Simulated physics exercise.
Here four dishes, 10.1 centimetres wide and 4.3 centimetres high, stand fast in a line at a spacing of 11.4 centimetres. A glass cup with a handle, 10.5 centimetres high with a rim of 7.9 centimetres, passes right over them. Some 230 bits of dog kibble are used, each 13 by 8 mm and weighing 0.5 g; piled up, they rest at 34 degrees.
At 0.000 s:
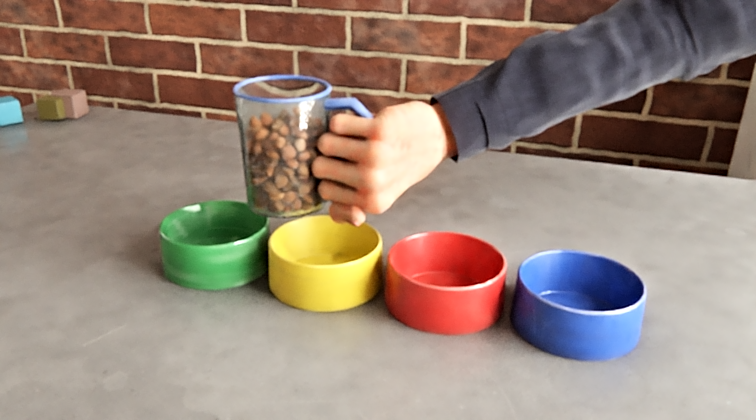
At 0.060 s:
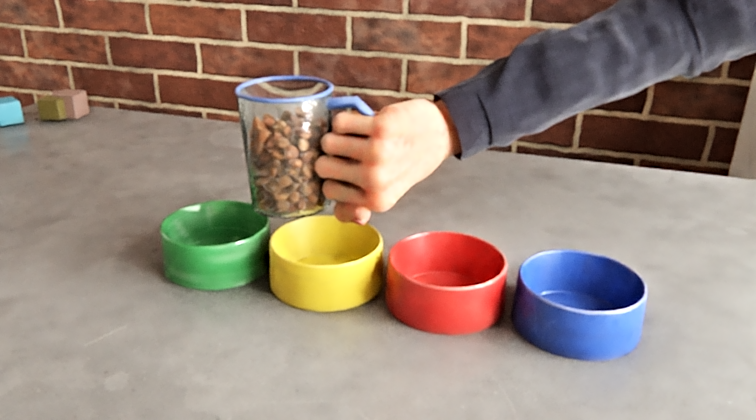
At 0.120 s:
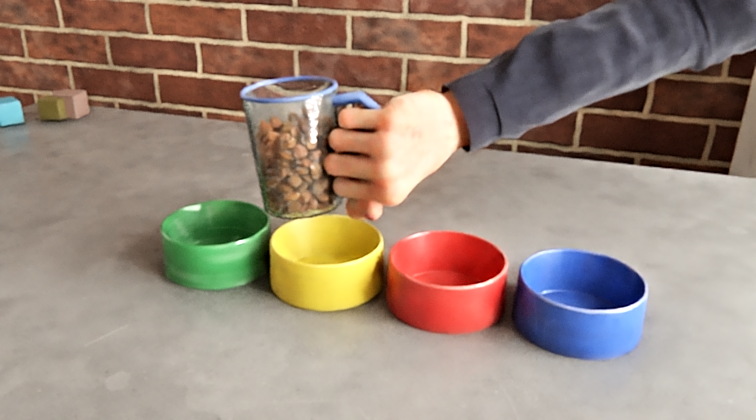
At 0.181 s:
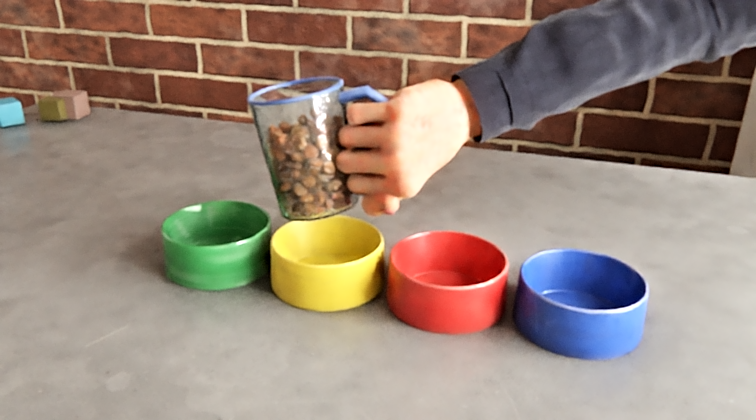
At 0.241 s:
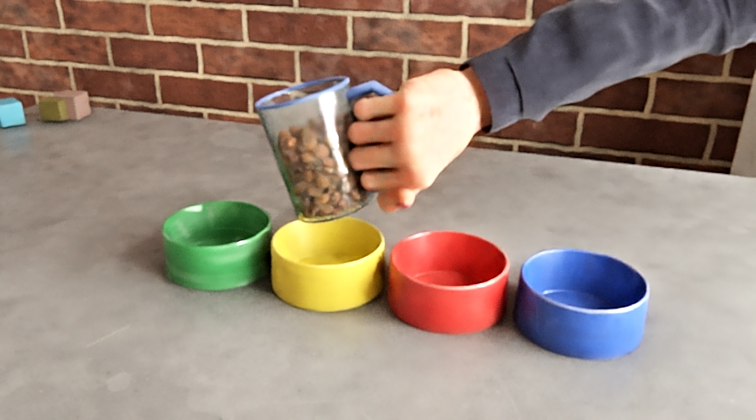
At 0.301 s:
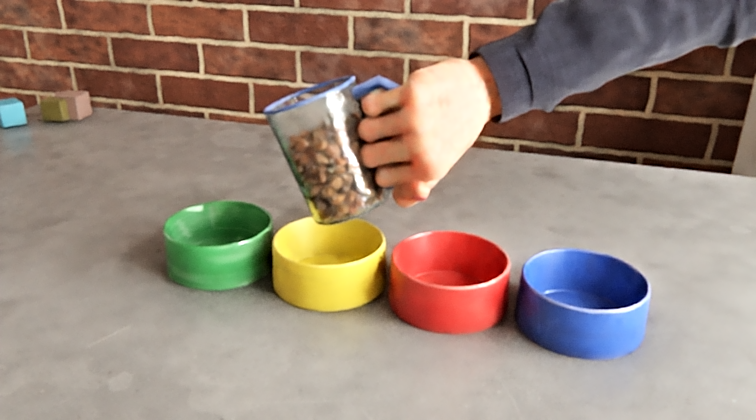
A hand in a dark sleeve held a clear cup of brown kibble behind green, yellow, red and blue bowls, then moved it slightly to the right while tilting it to the left.
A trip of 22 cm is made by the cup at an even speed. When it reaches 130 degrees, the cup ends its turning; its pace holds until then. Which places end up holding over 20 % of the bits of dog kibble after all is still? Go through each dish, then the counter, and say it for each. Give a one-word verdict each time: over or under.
In order: Red: Is left with more than a fifth, blue: Is left with at most a fifth, green: Is left with at most a fifth, yellow: Is left with at most a fifth, counter: Is left with at most a fifth.
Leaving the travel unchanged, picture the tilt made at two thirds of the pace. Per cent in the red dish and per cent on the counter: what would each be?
The red dish would get 100 and the counter 0.
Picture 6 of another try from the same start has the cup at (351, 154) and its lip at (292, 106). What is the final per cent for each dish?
It'd finish with red at 100, blue at 0, green at 0 and yellow at 0.
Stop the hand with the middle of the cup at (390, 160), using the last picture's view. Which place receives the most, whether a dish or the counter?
Most of it ends up at yellow.
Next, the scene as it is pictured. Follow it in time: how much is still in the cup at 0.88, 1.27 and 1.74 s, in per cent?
About 100, 95, 5 per cent.
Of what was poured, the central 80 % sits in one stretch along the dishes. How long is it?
About 6 cm.
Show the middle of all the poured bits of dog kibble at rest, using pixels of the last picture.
Estimated resting centre: Around (455, 276).
After 0.88 s, tilt 73 degrees; cup holds 100 %.
After 1.27 s, tilt 107 degrees; cup holds 95 %.
After 1.74 s, tilt 130 degrees; cup holds 5 %, red 95 %.
By 2.5 s all is still; red 95 %, blue 0 %, green 0 %, yellow 0 %, counter 5 %.
